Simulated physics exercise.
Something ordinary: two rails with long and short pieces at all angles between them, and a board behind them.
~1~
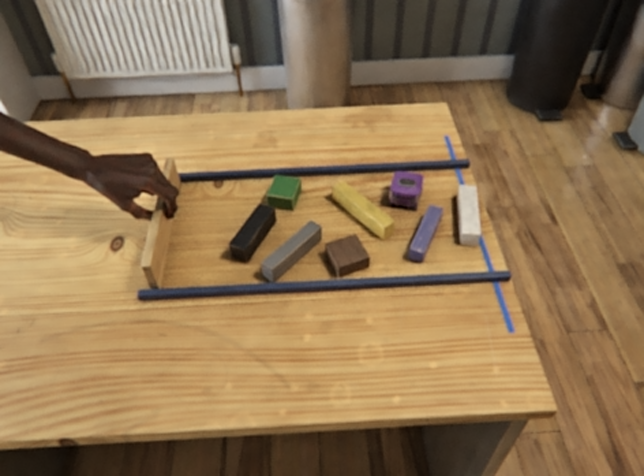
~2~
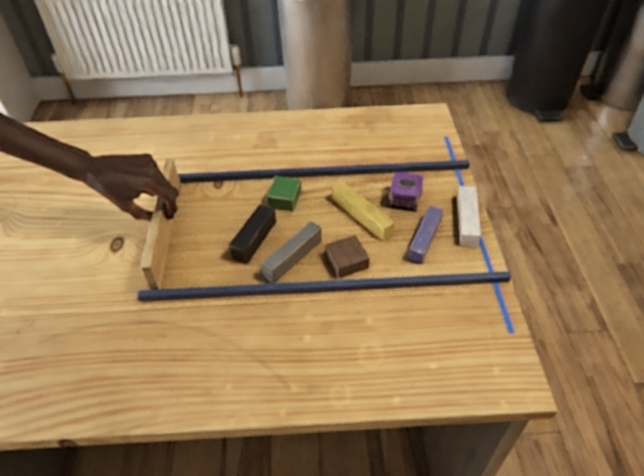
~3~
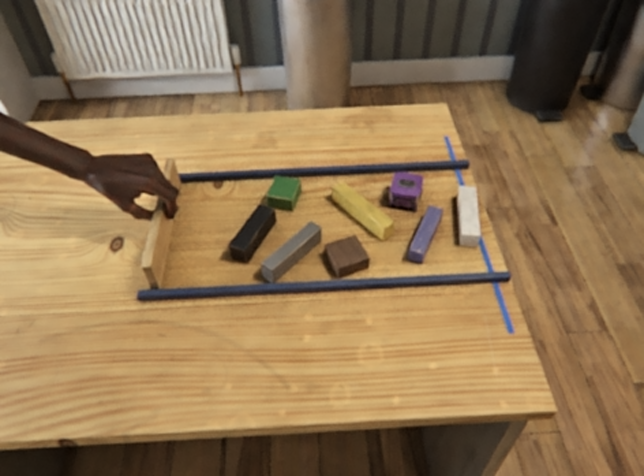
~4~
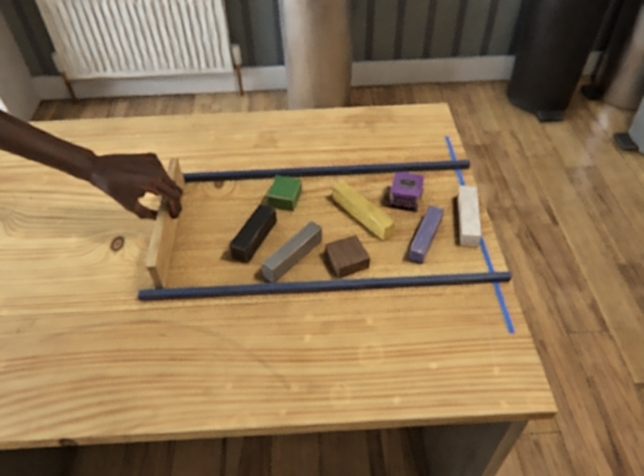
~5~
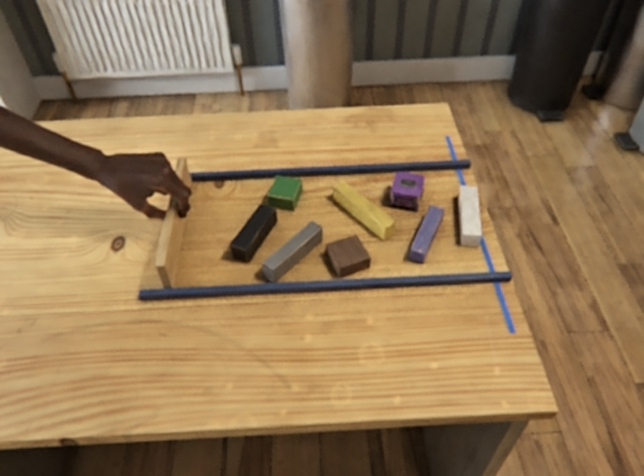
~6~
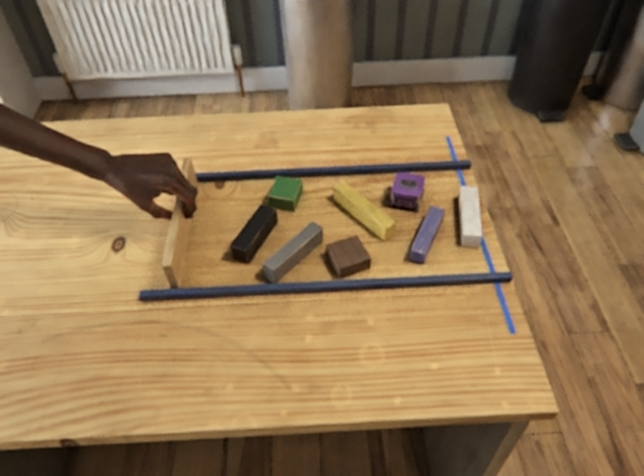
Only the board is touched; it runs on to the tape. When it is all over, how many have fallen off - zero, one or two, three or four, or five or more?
The push clears off a lot, five or more.
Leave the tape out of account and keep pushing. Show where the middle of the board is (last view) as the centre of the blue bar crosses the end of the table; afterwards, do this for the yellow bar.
The middle is at (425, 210) when it's the blue bar, and at (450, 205) when it's the yellow bar.
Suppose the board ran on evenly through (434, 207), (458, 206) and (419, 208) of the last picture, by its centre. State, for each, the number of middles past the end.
3; 5; 1.
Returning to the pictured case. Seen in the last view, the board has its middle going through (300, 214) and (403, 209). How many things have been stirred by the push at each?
At the first place 4, at the second 8.
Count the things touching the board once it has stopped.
The count comes out at 2.
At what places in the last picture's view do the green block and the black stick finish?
In the last picture the green block sits at (479, 182) while the black stick sits at (489, 219).
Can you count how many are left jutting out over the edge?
Number: 2.
Early on, none off yet; white bar at rest near (470, 216); blue bar at rest near (427, 234); purple case at rest near (407, 192).
A while later, none off yet; white bar moving near (475, 215); blue bar travelled a little near (457, 232); purple case travelled about its own width near (438, 185).
Finally, the number that fall off is five or more; lost, grey bar, brown block, yellow bar, purple case, blue bar and white bar.
